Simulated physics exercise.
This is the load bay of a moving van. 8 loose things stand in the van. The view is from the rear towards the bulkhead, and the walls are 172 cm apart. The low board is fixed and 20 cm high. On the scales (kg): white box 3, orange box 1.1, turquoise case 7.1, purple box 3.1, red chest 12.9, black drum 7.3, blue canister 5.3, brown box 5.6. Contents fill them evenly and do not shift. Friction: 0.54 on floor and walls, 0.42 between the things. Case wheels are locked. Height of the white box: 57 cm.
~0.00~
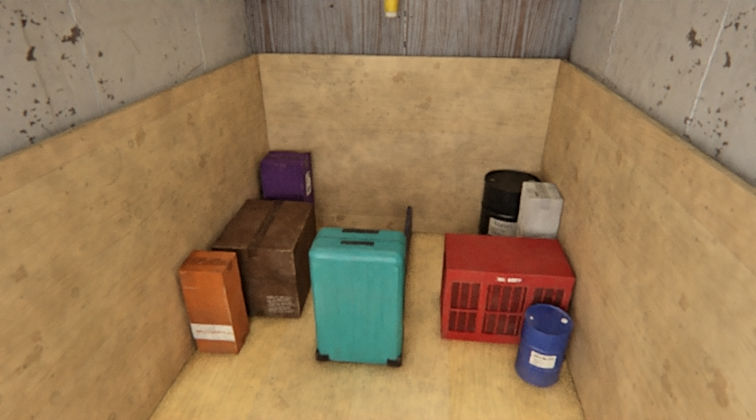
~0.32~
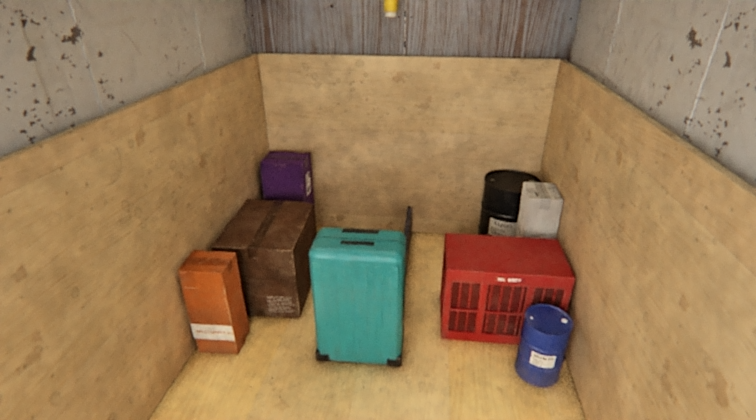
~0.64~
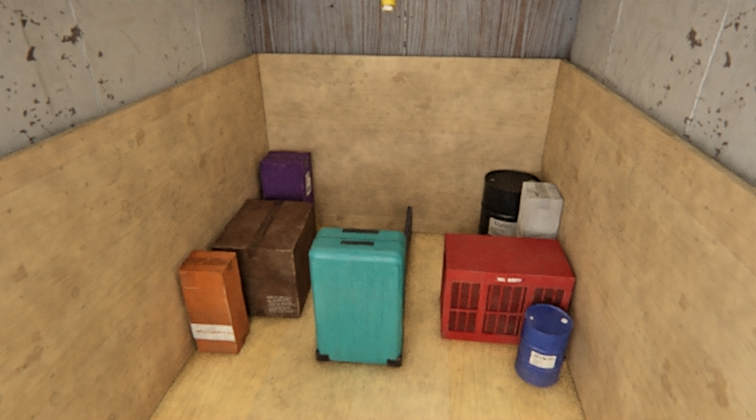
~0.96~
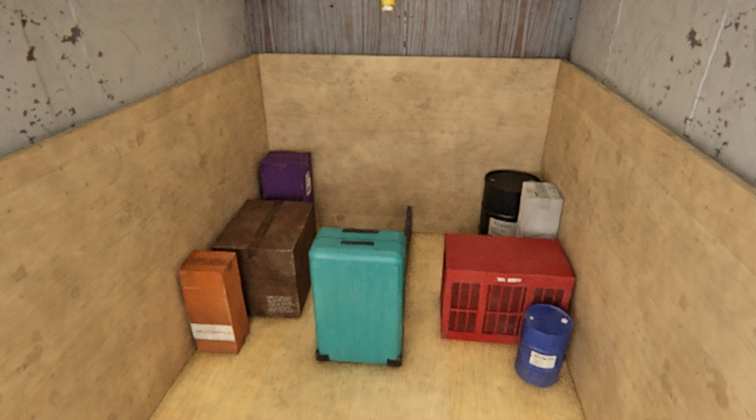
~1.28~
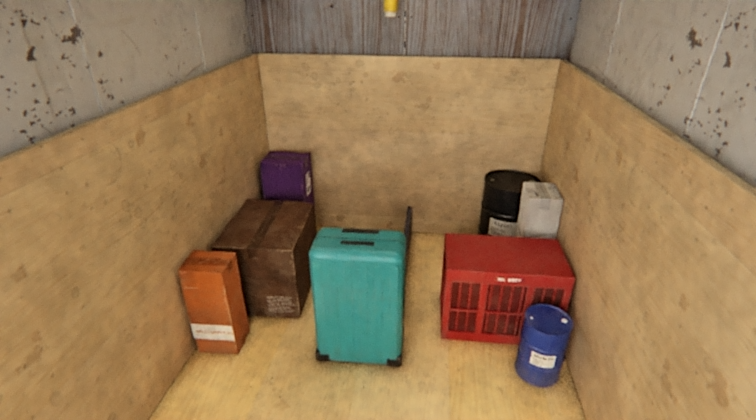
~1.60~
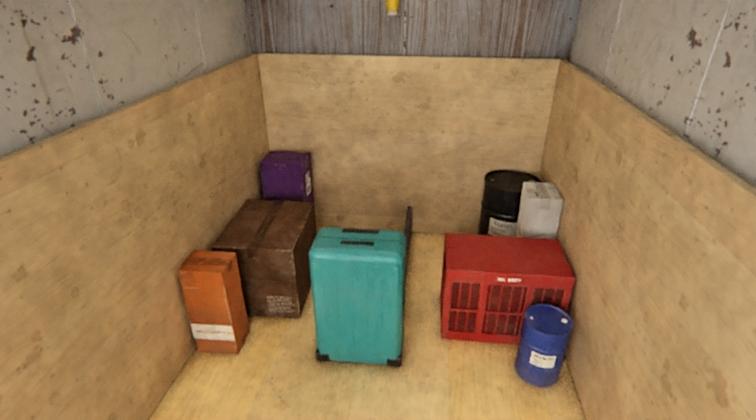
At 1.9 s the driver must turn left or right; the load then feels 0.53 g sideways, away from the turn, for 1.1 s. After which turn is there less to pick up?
Less is lost turning right.
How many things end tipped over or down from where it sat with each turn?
Left: 2; right: 1.
Turning left. At 2.60 s, force 0.53 g right; orange box 35° off upright near (248, 303); purple box 15° off upright.
After 2.70 s, force 0.53 g right; orange box 52° off upright near (265, 309); purple box 27° off upright.
After 2.90 s, force 0.21 g right; orange box 62° off upright near (274, 314); purple box 75° off upright; turquoise case moved 5 cm.
In the end (3.6 s), toppled in the van, orange box and purple box; the other 6 under 15 cm from the start. In the last view, white box near (534, 238), orange box near (274, 314).
Turning right instead, white box tipped over or down from where it sat, 1 of 8 in all.
